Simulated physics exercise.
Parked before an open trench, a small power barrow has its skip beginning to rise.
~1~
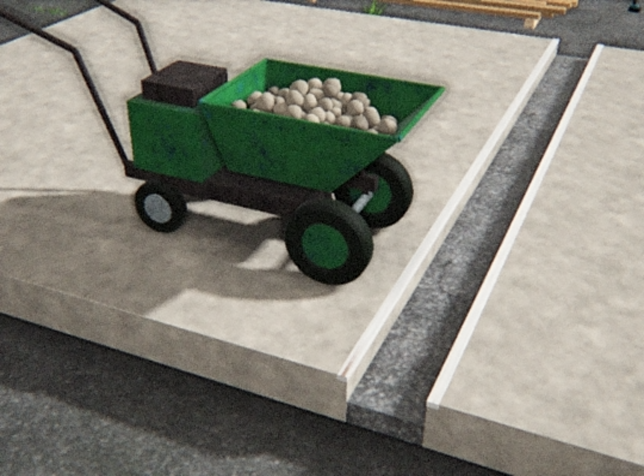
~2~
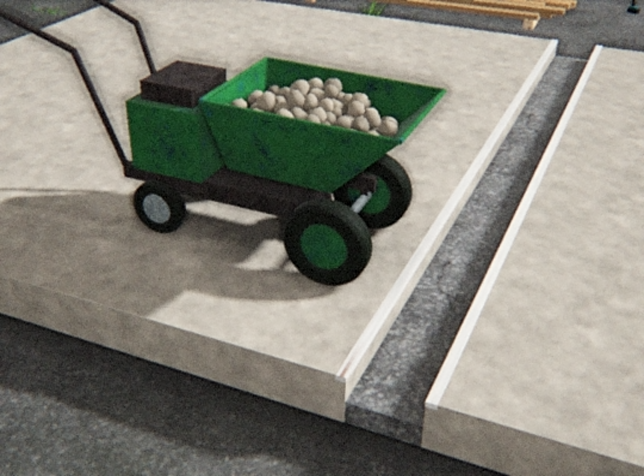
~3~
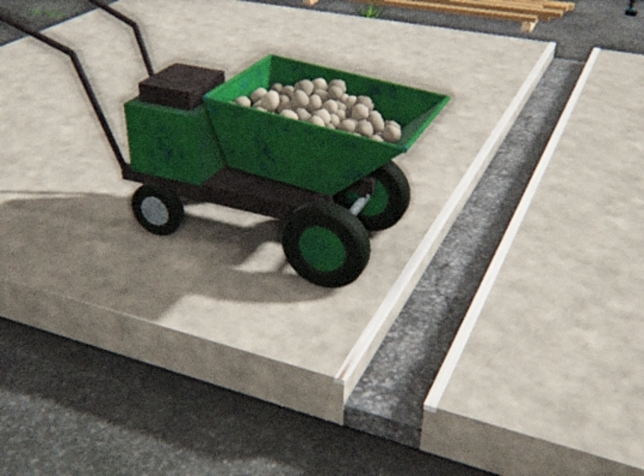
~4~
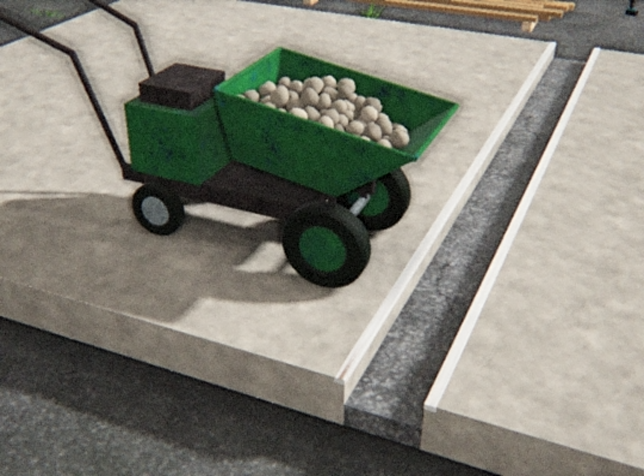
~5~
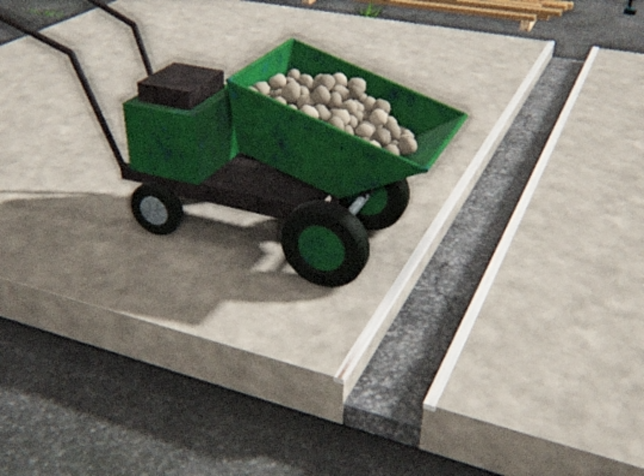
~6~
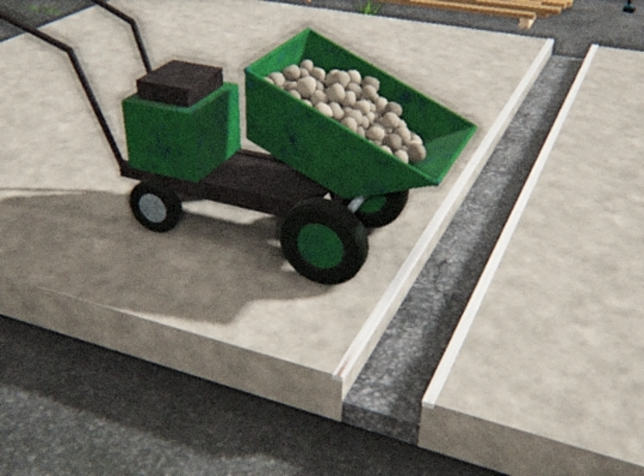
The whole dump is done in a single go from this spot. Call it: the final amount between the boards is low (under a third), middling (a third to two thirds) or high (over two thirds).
Low.
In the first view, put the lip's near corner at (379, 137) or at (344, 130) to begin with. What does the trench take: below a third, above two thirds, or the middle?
Spot 1: Less than a third. Spot 2: Between a third and two thirds.
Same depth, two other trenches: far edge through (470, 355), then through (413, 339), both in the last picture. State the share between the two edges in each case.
Roughly 20 percent first and 0 percent second.
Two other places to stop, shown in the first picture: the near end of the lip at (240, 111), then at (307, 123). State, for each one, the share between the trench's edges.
Close to 20 in a hundred, and close to 60 in a hundred.
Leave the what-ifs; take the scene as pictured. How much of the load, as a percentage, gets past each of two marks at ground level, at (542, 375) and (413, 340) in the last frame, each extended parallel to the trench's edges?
Estimate: 20 %, then 60 %.
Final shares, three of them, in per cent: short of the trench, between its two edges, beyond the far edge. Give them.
Short about 0 %, between about 5 %, beyond about 55 %.
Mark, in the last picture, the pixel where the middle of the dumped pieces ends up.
Somewhere close to (535, 292) in the last picture.
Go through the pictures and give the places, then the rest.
Lip of the skip at (398, 140), level; top of the load at (298, 117), river pebbles; first edge of the trench at (373, 327); far edge at (457, 350), the trench over half as wide as the skip, and shallow for its width, in the first picture.
Lip of the skip at (399, 143), tipped barely; top of the load at (299, 117), in the second picture.
Lip of the skip at (404, 150), tipped barely; top of the load at (303, 118), in the third picture.
Lip of the skip at (415, 159), tipped a little; top of the load at (308, 102), in the fourth picture.
Lip of the skip at (425, 171), tipped clearly; top of the load at (301, 94), in the fifth picture.
Lip of the skip at (436, 184), tipped clearly; top of the load at (315, 89); first edge of the trench at (368, 327); far edge at (452, 350), in the sixth picture.
Soon after the last picture, skip tipped steeply; all in the skip.
A little later, skip tipped right over; about half in the skip; a stray few in or heaped over the trench; about half beyond it; a stray few falling.
Later still, skip tipped right over; about a third in the skip; a small part in or heaped over the trench; about half beyond it.
At rest, skip tipped right over; about a third in the skip; a small part in or heaped over the trench; about half beyond it.
